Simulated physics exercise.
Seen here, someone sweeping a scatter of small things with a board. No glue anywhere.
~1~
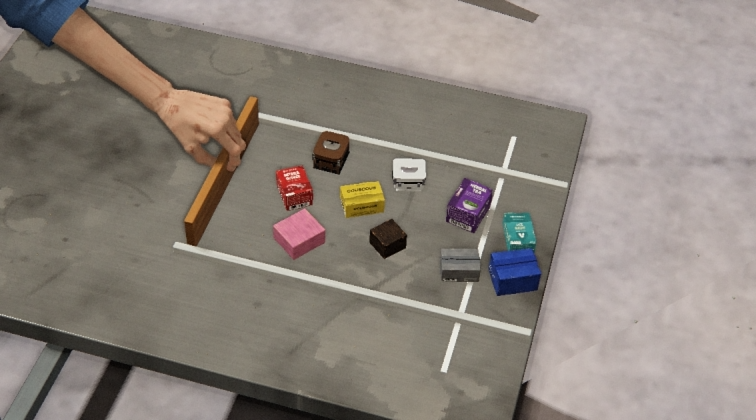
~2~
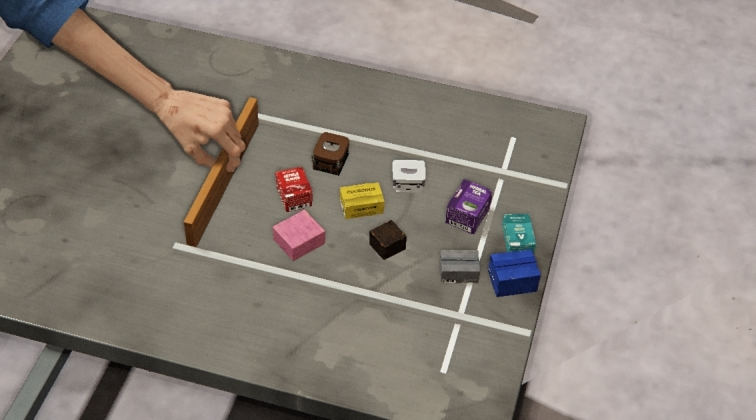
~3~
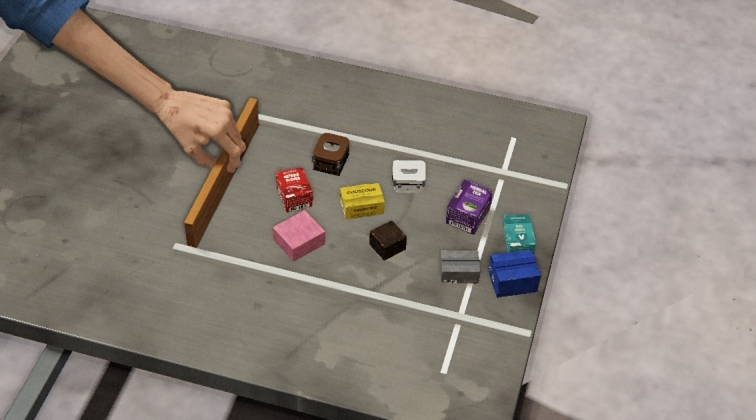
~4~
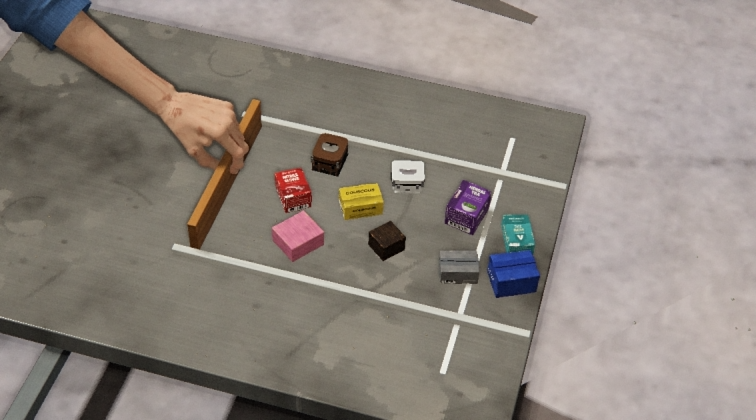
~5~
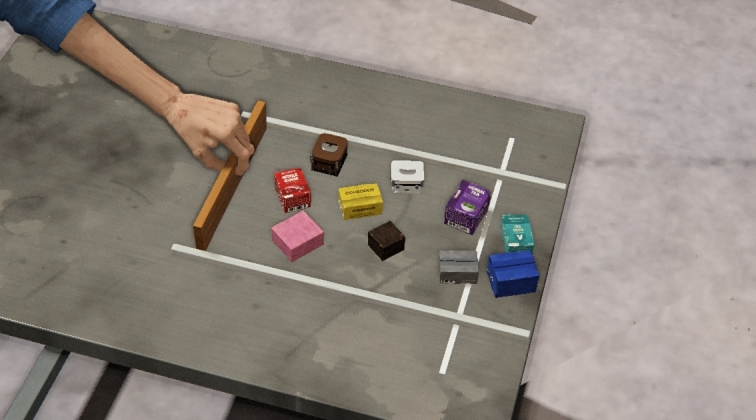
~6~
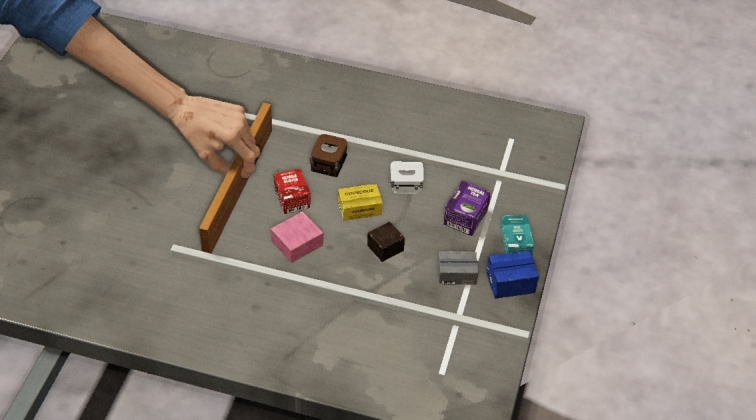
A grey, stained tabletop is seen from above at an angle, marked with white tape lines, with pale mottled ground beyond it. A hand in a blue sleeve holds an upright wooden board at left, beside scattered red, pink, brown, yellow, black, white, purple, grey, turquoise and blue boxes. The board stays nearly still, then slides slightly right toward the boxes, which barely change place.
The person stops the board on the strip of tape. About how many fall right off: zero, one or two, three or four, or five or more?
The number that fall off is three or four.
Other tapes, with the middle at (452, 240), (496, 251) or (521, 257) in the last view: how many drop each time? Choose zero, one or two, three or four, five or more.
One after another: Either one or two; 3 or 4; at least five.
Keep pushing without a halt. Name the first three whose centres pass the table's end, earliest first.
They are the turquoise box, the blue box, the purple box.
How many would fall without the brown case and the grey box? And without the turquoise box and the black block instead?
It would be 2 and 2.
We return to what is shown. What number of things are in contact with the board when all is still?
3 of them.
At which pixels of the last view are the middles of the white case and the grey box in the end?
First (537, 211), then (525, 302).
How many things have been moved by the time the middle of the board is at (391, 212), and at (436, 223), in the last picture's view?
First 8, then 10.
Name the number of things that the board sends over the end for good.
Exactly 3.
Early on, none off yet; blue box at rest near (512, 275); turquoise box at rest near (517, 236); grey box at rest near (458, 268).
A while later, none off yet; blue box at rest near (514, 275); turquoise box moving near (523, 238); grey box travelled a little near (472, 278).
Finally, the number that fall off is three or four; lost, purple box, turquoise box and blue box.
